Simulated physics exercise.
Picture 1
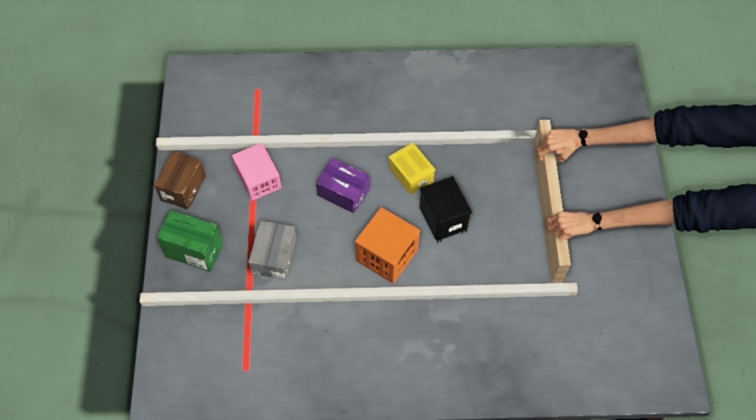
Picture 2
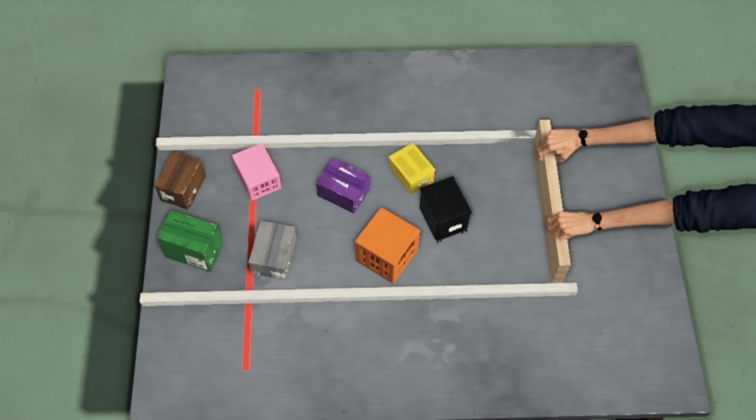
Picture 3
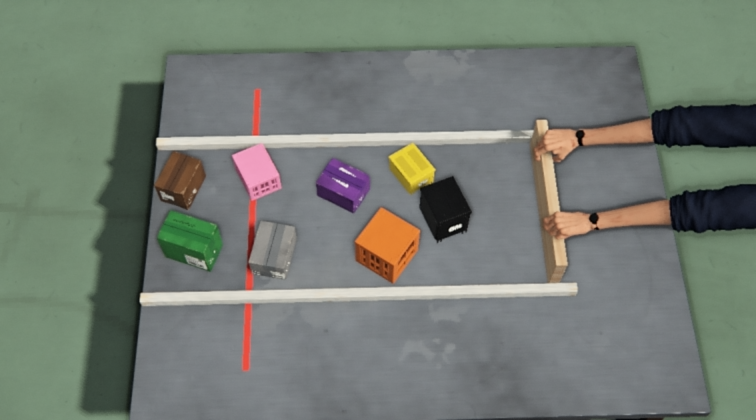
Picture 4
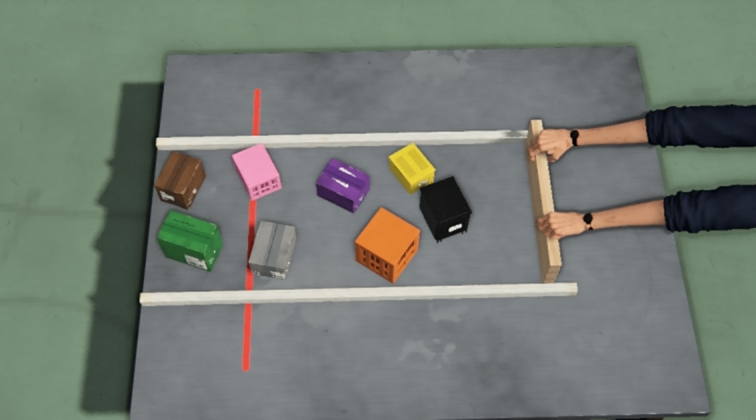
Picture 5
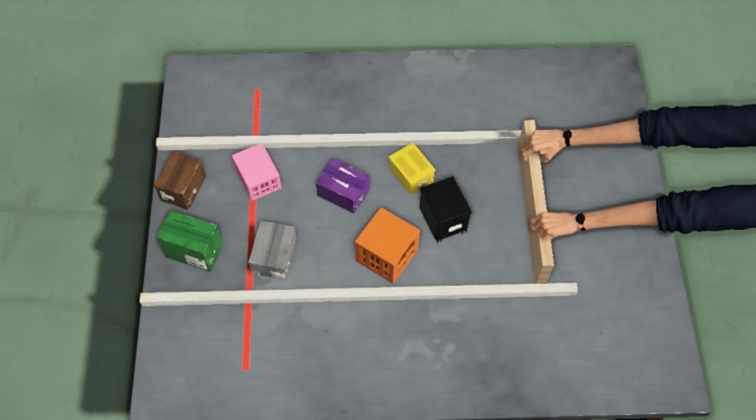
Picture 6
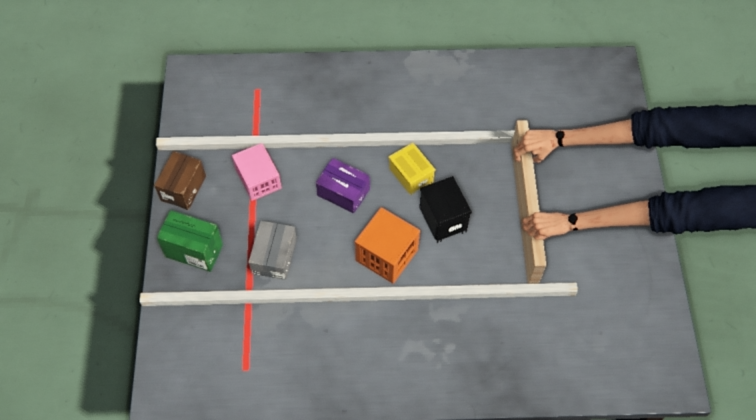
On a grey deck with a red line across it, two hands slid a wooden plank slightly left between white rails, while the eight colourful boxes and crates ahead of it stayed still.
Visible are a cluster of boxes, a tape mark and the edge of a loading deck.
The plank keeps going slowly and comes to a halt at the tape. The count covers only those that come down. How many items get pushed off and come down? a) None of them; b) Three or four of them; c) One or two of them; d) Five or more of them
(c) One or two of them.
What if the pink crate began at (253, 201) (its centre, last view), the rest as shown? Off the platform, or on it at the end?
From there it survives.
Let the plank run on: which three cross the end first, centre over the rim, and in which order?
Brown parcel, green parcel, pink crate.
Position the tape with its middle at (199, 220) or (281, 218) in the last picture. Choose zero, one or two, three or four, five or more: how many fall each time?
With the tape at the first spot it's three to four, and at the second it's not one.
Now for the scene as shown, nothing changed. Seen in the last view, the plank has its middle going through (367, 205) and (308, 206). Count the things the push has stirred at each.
4 and 6.
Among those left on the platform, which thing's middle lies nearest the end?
The pink crate is foremost.
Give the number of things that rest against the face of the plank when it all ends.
Counting them up gives 3.
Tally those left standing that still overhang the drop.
As for overhanging, the count is 0.
Soon after, none off yet; brown parcel at rest near (181, 181); green parcel at rest near (191, 241); pink crate at rest near (257, 172).
In the end, the number that fall off is one or two; gone, green parcel and brown parcel.
